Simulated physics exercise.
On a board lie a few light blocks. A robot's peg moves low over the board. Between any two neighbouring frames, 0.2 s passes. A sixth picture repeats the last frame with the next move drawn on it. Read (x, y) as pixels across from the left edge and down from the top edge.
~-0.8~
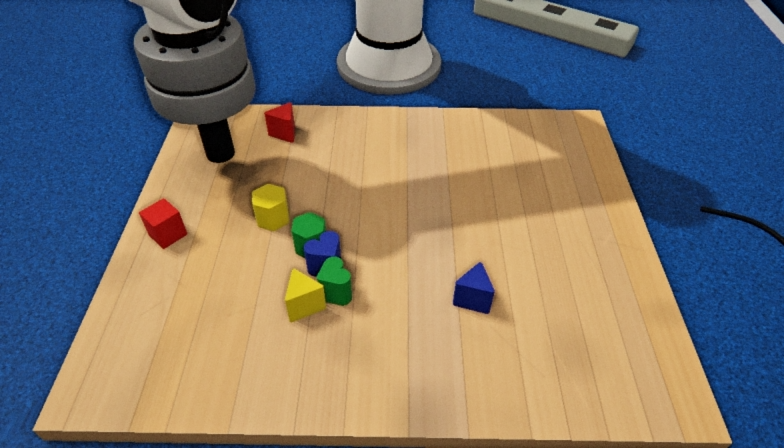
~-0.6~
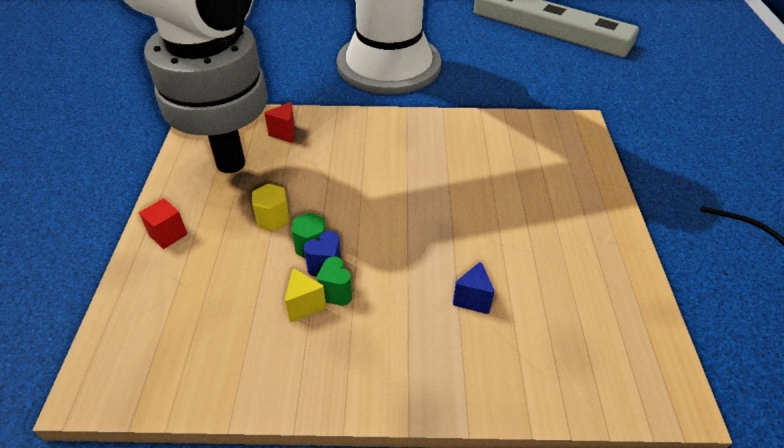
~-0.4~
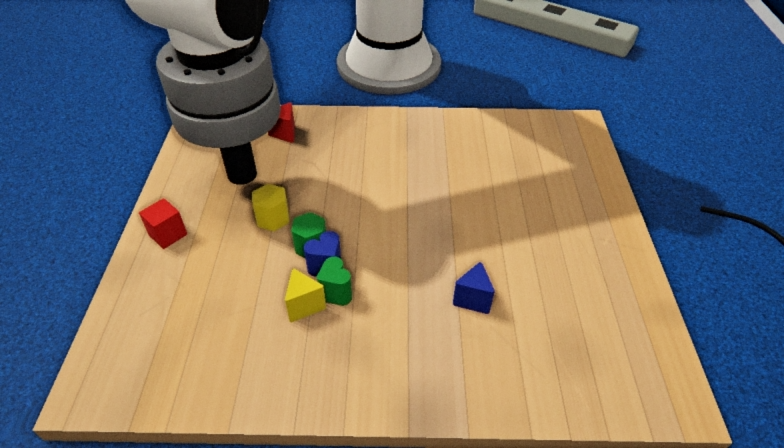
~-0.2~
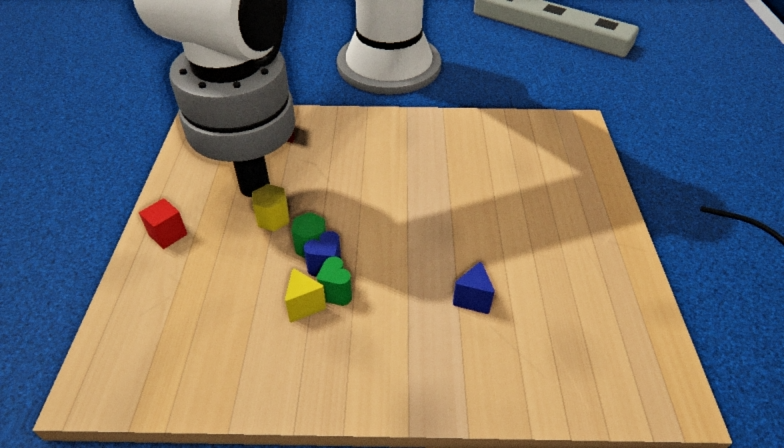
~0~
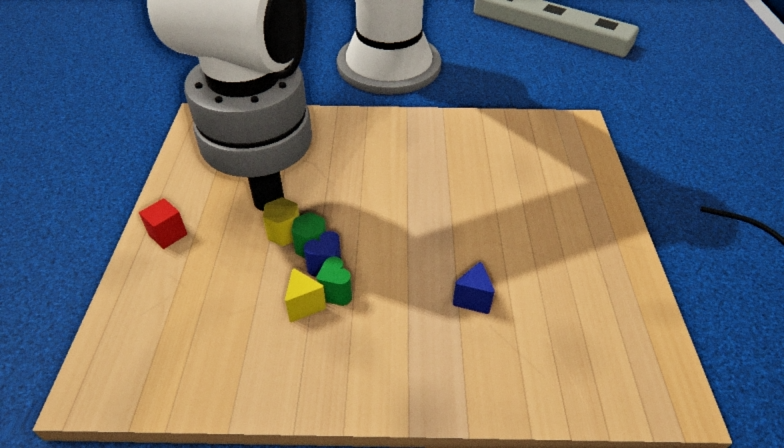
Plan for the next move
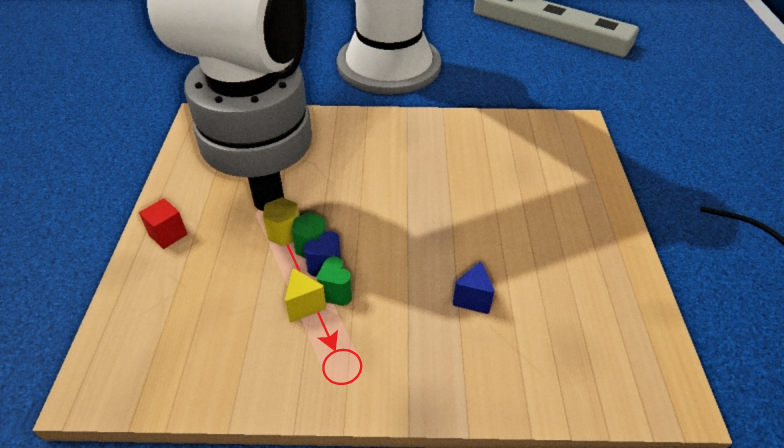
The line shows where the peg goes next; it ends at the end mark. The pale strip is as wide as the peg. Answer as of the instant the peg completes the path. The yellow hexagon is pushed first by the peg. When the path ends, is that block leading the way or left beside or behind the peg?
As far as I can tell, the yellow hexagon is still leading the way in front of the peg.
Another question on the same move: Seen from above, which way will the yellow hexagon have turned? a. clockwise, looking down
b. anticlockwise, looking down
(a)
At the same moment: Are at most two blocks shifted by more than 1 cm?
Going by the path, no.
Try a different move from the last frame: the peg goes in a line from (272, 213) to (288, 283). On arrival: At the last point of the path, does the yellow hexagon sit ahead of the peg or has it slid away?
Looking at the end of the path, the yellow hexagon is still being driven ahead.
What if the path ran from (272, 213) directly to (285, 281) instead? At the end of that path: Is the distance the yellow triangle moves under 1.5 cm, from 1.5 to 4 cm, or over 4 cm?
Between 1.5 and 4 cm.
The line goes from (272, 213) to (342, 367).
On the path given first. One third of the way, peg (291, 245); yellow hexagon (302, 258); green hexagon (335, 242), turned 80° anticlockwise; green heart (342, 279), turned 55° clockwise.
Two thirds of the way, peg (314, 296); yellow hexagon (321, 315), turned 15° clockwise; yellow triangle (294, 334); green hexagon (335, 242), turned 80° anticlockwise; green heart (354, 285), turned 30° clockwise.
At the end, peg (341, 356); yellow hexagon (343, 383), turned 35° clockwise; yellow triangle (291, 346), turned 30° clockwise; green hexagon (335, 242), turned 80° anticlockwise; green heart (354, 285), turned 30° clockwise.
